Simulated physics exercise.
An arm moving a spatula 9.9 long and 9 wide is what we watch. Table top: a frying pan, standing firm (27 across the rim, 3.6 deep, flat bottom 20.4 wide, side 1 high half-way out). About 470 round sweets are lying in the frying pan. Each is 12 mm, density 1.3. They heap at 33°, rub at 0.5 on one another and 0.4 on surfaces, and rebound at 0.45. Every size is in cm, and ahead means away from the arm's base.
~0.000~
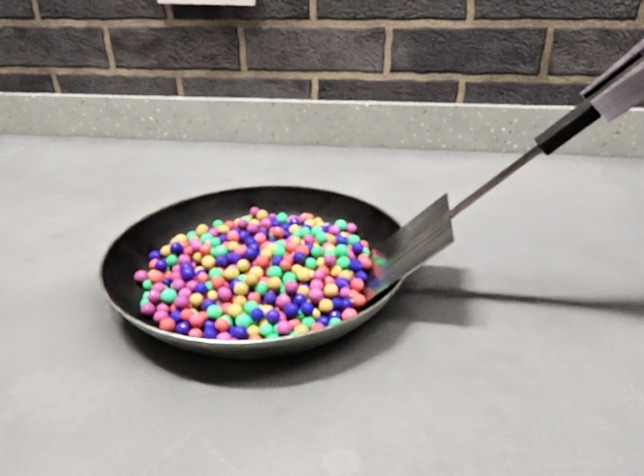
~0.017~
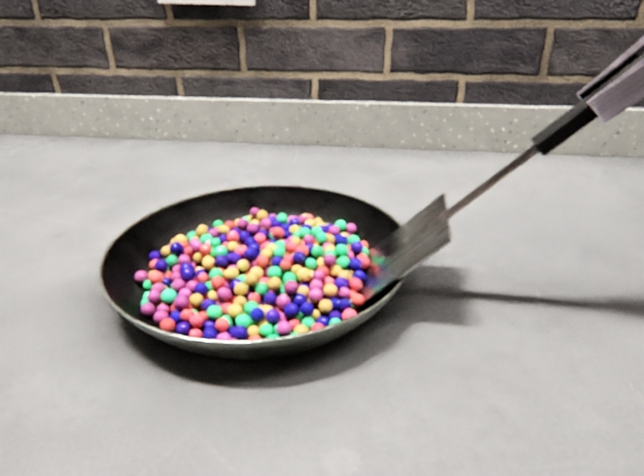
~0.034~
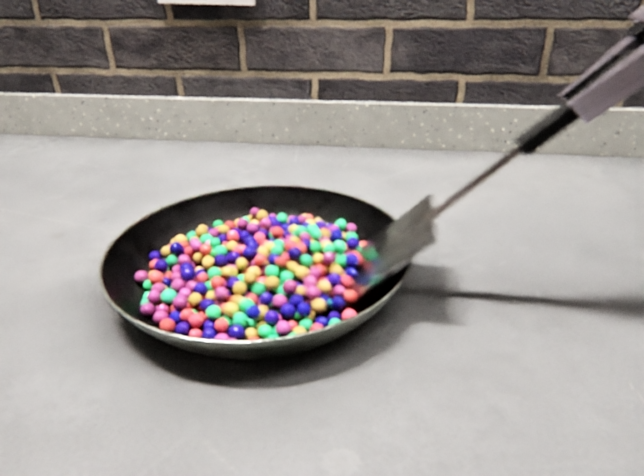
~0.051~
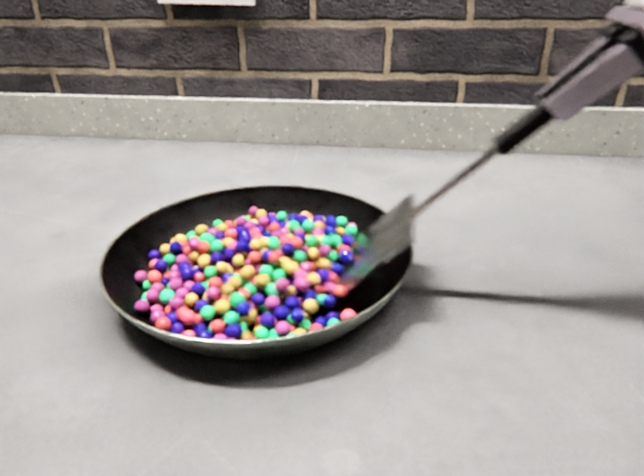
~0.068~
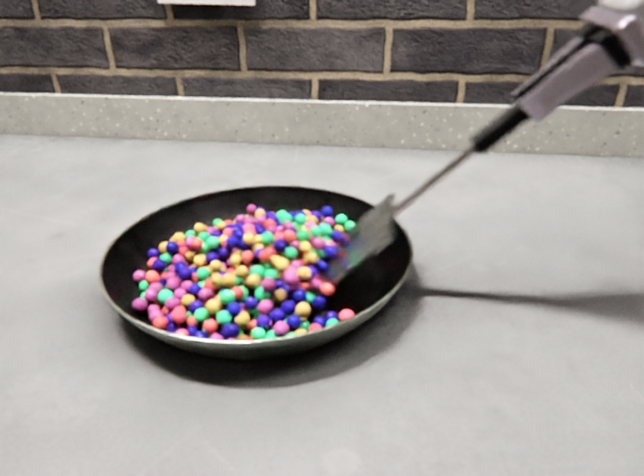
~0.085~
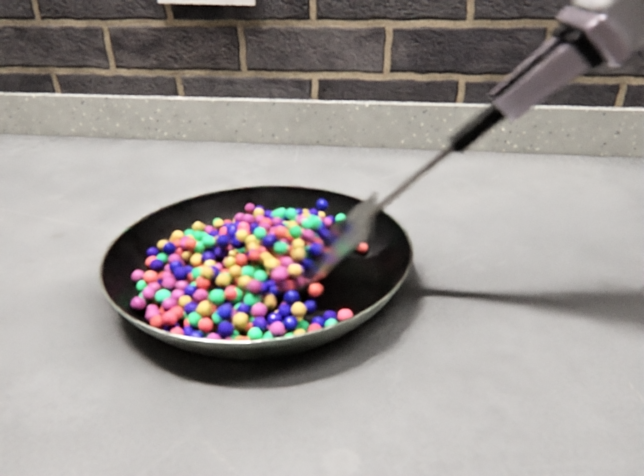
A robotic arm pushes a spatula leftward through colourful round sweets in a dark frying pan.
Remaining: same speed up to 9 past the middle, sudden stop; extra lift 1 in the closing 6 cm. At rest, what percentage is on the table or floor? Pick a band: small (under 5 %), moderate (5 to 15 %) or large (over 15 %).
The share is large, over 15 %.
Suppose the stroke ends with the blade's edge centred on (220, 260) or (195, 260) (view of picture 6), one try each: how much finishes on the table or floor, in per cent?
Respectively about 5 and 10 percent end on the table or floor.
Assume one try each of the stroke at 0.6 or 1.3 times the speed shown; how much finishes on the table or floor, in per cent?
Around 15 per cent and around 30 per cent.
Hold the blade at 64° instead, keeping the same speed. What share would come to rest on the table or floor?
I'd expect near 35 percent then.
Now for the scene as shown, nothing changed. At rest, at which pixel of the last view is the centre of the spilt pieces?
It ends up around (57, 257).
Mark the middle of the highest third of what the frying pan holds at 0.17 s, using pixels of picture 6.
Around (209, 238).
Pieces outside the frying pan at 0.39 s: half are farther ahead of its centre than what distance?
About 18 cm.
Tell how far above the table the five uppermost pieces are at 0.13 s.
Roughly 6 cm above the table.
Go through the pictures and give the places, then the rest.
The spatula top edge at (450, 215), sloping 45°; upper third of the load around (270, 255), from x 140 to 365, top at y 215; 469 in the frying pan, in the first picture.
The spatula top edge at (447, 215), sloping 45°; upper third of the load around (270, 255), from x 140 to 365, top at y 215, in the second picture.
The spatula top edge at (433, 215), sloping 45°; upper third of the load around (274, 252), from x 140 to 365, top at y 215, in the third picture.
The spatula top edge at (413, 215), sloping 45°; upper third of the load around (274, 250), from x 140 to 365, top at y 210, in the fourth picture.
The spatula top edge at (393, 213), sloping 45°; upper third of the load around (268, 245), from x 140 to 360, top at y 210, in the fifth picture.
The spatula top edge at (373, 212), sloping 45°; upper third of the load around (260, 243), from x 140 to 360, top at y 205; 469 in the frying pan, in the sixth picture.
After 0.13 s, sloping 45°, highest piece 6 above the table; 469 in the frying pan.
After 0.17 s, sloping 45°, highest piece 6 above the table; 468 in the frying pan, 1 on the blade or in flight.
After 0.39 s, sloping 45°, highest piece 6 above the table; 365 in the frying pan, 93 on the table or floor, 11 on the blade or in flight.
After 1.44 s, sloping 45°, highest piece 4 above the table; 365 in the frying pan, 104 on the table or floor.
In the end, 365 in the frying pan, 104 on the table or floor. That is 22 % on the table or floor.
